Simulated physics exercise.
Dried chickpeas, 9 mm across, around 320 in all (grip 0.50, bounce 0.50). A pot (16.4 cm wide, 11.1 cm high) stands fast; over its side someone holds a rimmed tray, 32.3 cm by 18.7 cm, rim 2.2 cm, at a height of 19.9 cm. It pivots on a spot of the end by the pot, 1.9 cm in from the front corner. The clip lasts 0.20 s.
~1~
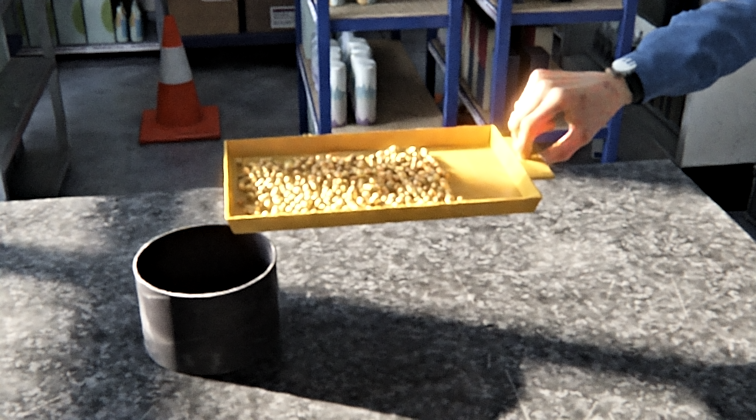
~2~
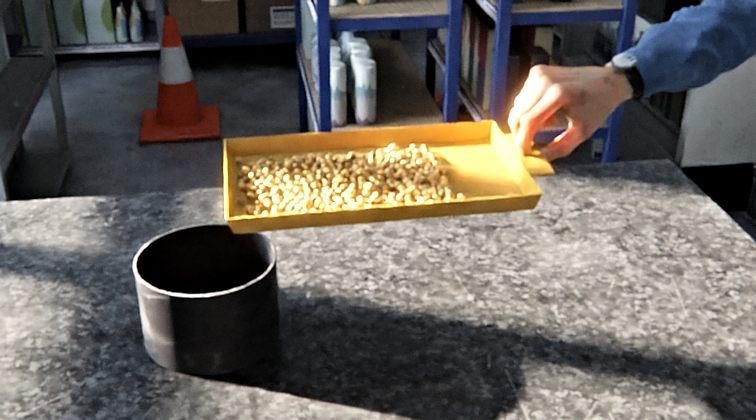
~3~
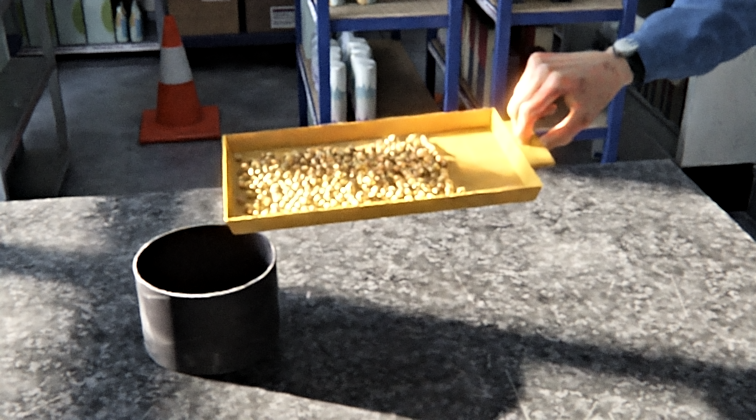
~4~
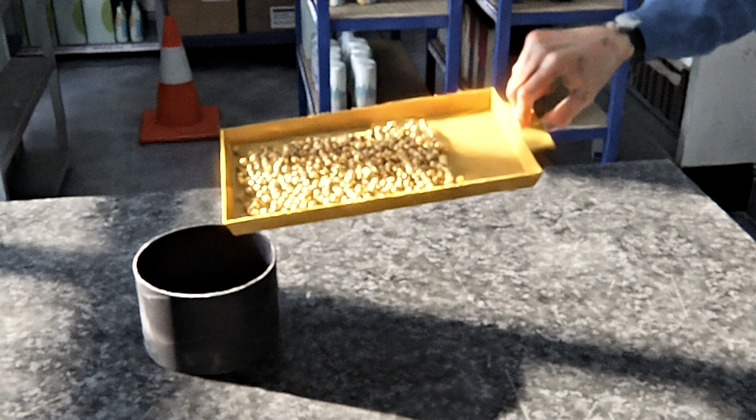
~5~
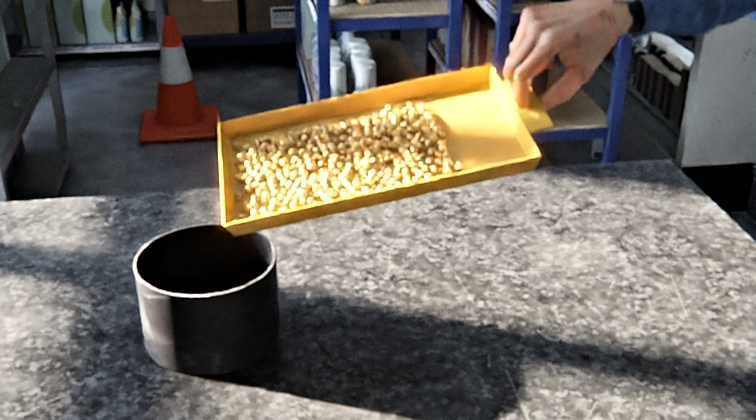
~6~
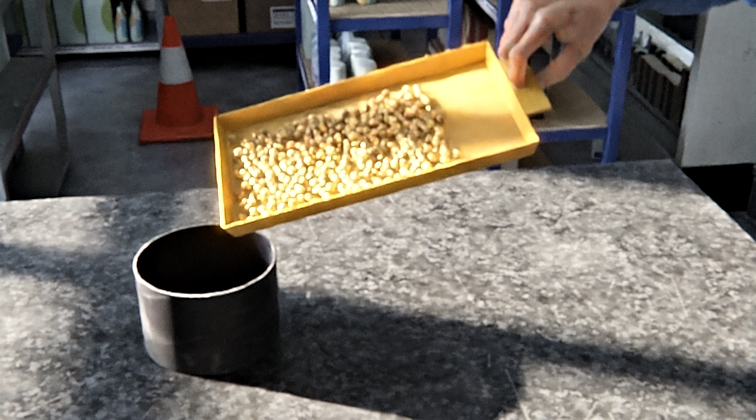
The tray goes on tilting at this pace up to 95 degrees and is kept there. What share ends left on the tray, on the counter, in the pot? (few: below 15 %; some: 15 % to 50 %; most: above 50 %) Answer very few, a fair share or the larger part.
Left on the tray: Very few; on the counter: The larger part; in the pot: Very few.
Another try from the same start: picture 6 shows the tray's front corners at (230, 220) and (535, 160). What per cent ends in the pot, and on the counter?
Pot 0, counter 100.
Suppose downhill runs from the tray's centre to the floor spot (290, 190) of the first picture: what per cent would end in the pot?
About 70 per cent.
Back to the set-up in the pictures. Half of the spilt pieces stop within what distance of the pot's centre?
About 18 cm.
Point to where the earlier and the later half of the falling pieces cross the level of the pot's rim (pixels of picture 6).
First near (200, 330), later near (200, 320).
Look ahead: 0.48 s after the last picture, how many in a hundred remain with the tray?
About 100 per cent.
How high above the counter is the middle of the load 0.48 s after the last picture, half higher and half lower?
Roughly 30 cm.
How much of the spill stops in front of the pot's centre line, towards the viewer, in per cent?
Some 100 per cent.
Then, 0.29 s after the last picture, tilt 56 degrees; the tray holds 100 %, the pot 0 %.
Then, 0.48 s after the last picture, tilt 81 degrees; the tray holds 100 %, the pot 0 %.
Then, 0.79 s after the last picture, tilt 95 degrees; the tray holds 0 %, the pot 0 %.
In the end, tray 0 %, counter 100 %, pot 0 %.
